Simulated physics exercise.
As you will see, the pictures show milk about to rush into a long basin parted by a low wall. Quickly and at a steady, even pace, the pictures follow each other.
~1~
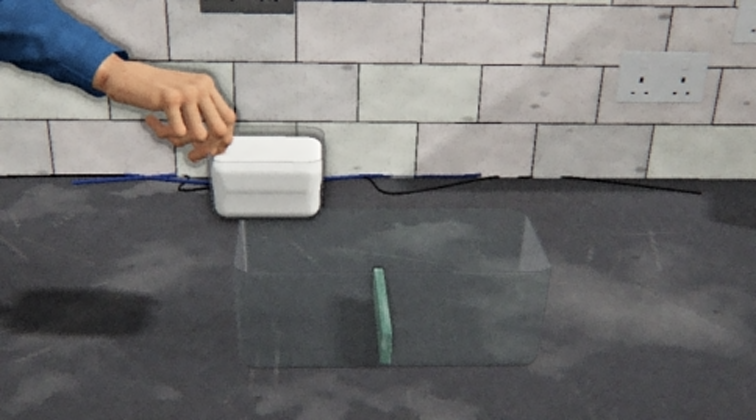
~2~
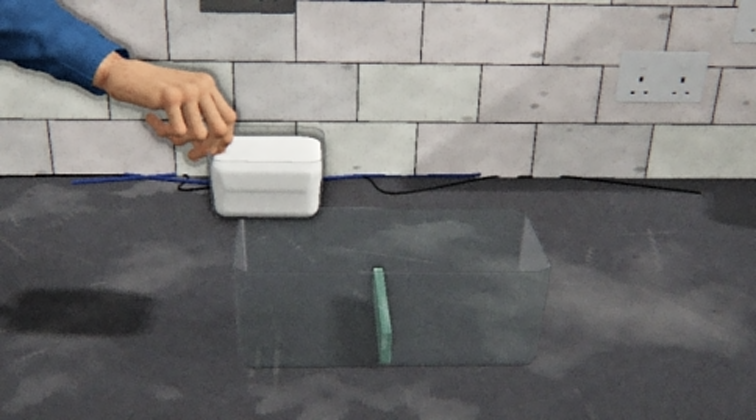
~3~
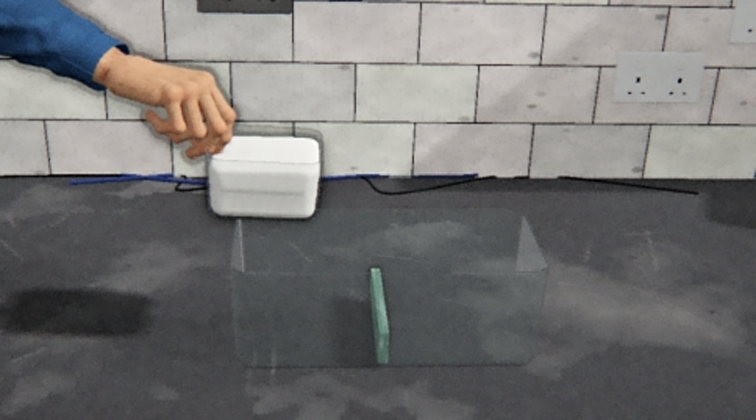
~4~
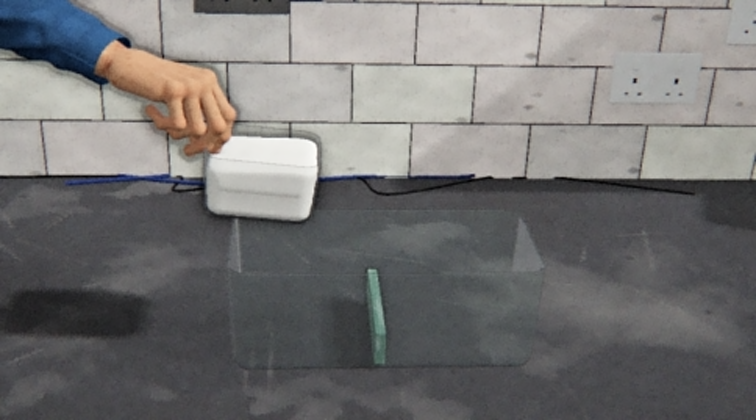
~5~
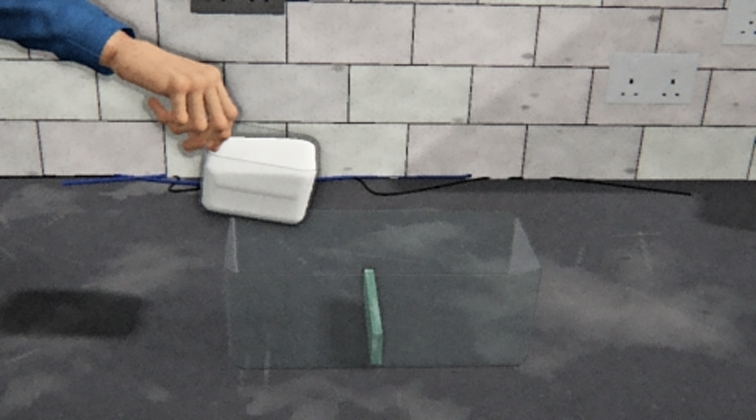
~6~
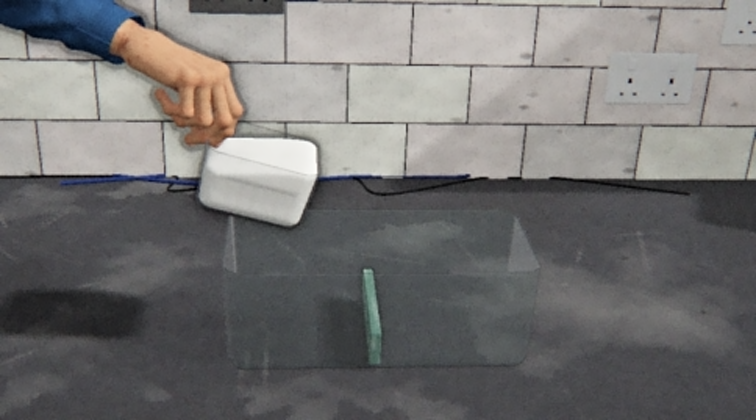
A white, rounded container held beneath a person's hand starts level above the left side of a long, clear basin divided by a low green wall. It then tilts gradually clockwise, its right side dipping lower, slowly at first and then faster, while the hand stays over its top left.
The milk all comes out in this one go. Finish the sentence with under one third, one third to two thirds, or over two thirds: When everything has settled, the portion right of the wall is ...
When everything has settled, the portion right of the wall is one third to two thirds.
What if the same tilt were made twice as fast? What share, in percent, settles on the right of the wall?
Around 15 per cent ends up there.
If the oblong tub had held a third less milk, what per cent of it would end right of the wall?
It works out near 5 percent.
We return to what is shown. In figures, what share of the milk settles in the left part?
Some 60 parts in a hundred.
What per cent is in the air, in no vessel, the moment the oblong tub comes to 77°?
25 in a hundred.
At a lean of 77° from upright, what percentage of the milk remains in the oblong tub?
My estimate is close to 35 percent remaining.
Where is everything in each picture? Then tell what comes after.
In the first frame, it leans 0°; its right rim is at (323, 146); the milk meets the walls at (214, 151) and (321, 152); the long basin's rim runs from (238, 240) to (539, 240); the wall's top is at (382, 300).
In the second frame, it leans 1°; its right rim is at (323, 146); the milk meets the walls at (214, 151) and (321, 152).
In the third frame, it leans 3°; its right rim is at (322, 148); the milk meets the walls at (212, 151) and (319, 152).
In the fourth frame, it leans 6°; its right rim is at (320, 152); the milk meets the walls at (210, 152) and (317, 154).
In the fifth frame, it leans 10°; its right rim is at (318, 156); the milk meets the walls at (208, 152) and (316, 154).
In the sixth frame, it leans 15°; its right rim is at (318, 161); the milk meets the walls at (208, 152) and (317, 155).
A moment on, the oblong tub is tipped on its side and 36 per cent is still to pour, 19 is left of the wall and 21 right of it.
Next, the oblong tub is tipped right over and 3 per cent is still to pour, 56 is left of the wall and 40 right of it.
Then the oblong tub is tipped right over and 0 per cent is still to pour, 60 is left of the wall and 40 right of it.
Later the oblong tub is tipped right over and 0 per cent is still to pour, 60 is left of the wall and 40 right of it.
Finally, 60 per cent lies left of the wall, 40 right of it and 0 outside.
